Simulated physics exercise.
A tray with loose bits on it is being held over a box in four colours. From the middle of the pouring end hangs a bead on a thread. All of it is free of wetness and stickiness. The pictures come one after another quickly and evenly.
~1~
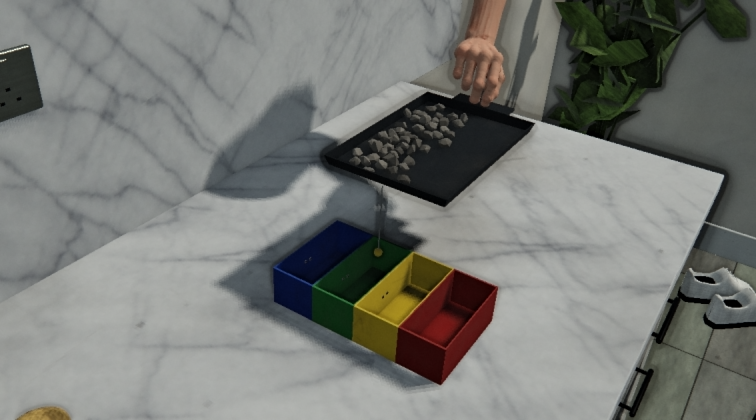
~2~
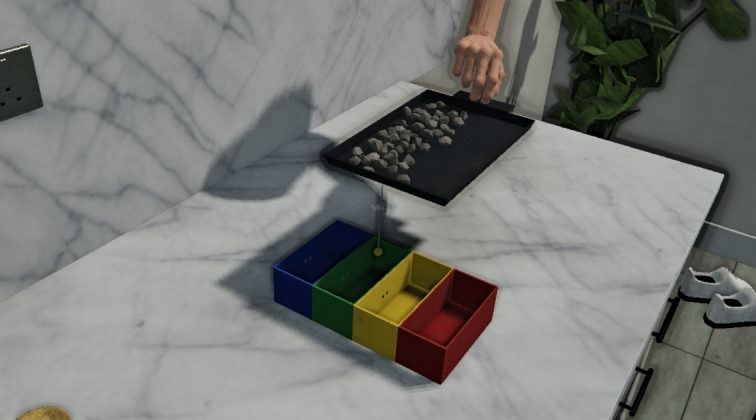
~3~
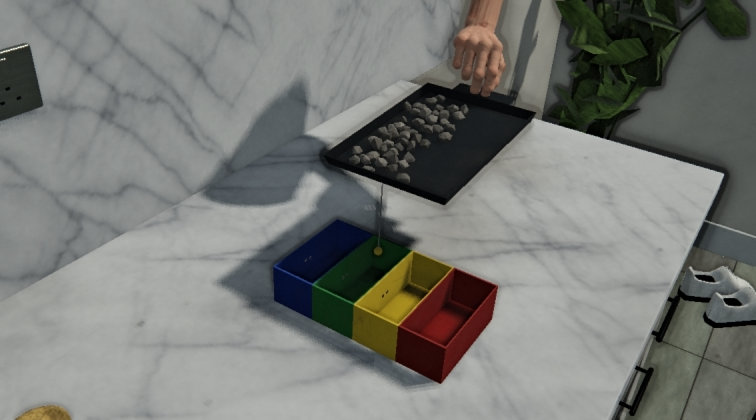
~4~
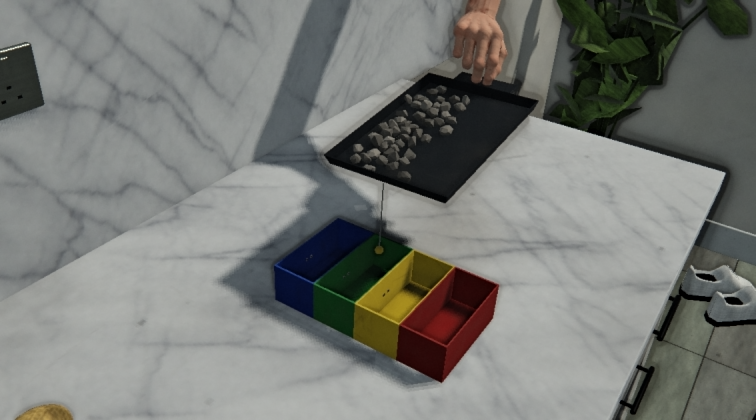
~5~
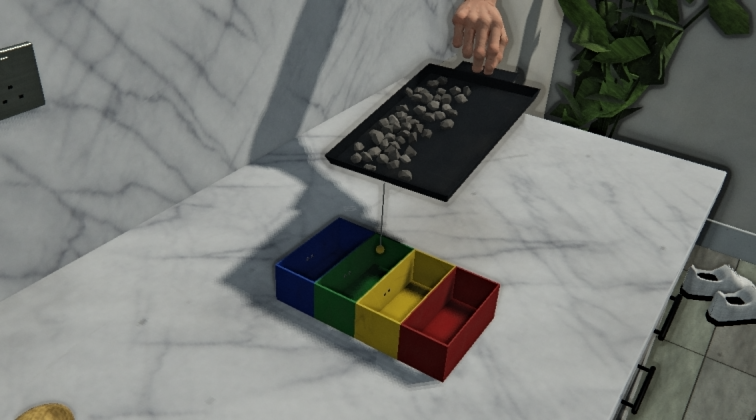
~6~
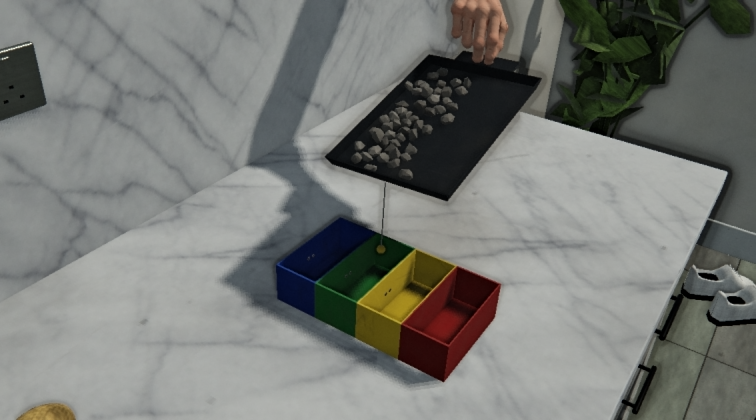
The footage shows a hand holding a black tray of grey gravel above a box with blue, green, yellow and red cells, a bead hanging on a thread, as the tray tips slightly, its left corner lowest.
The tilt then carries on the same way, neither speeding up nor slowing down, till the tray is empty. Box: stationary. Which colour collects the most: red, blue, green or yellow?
Blue.
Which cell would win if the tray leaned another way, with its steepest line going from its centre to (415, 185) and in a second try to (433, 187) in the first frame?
Try 1 - that yellow cell. Try 2 - the cell in yellow.
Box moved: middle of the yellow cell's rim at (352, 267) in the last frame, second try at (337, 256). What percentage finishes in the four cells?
First about 100, then 100 per cent.
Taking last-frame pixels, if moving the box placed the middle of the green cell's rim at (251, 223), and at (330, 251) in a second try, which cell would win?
In order: That red cell, the cell in green.
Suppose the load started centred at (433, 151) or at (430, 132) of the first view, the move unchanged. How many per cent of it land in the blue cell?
It would be roughly 40 per cent for the first and roughly 50 per cent for the second.
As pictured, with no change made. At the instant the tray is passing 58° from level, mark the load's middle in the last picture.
Roughly at (372, 138).
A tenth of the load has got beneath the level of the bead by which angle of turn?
Somewhere near 75°.
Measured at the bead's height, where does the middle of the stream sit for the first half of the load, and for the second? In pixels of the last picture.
Early half: (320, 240); late half: (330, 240).
Just after the last frame, tray tipped steeply; almost all on the tray; just a few in the green cell.
A moment on, tray tipped right over; about a tenth on the tray; roughly a third in the blue cell; roughly a quarter in the green cell; roughly a quarter falling or outside the box.
Further on, tray tipped past a quarter turn; roughly half in the blue cell; roughly a third in the green cell; just a few in the yellow cell; about a tenth falling or outside the box.
When it is over, tray tipped past a quarter turn; roughly half in the blue cell; roughly a third in the green cell; just a few in the yellow cell; not one in the red cell; about a tenth outside the box.
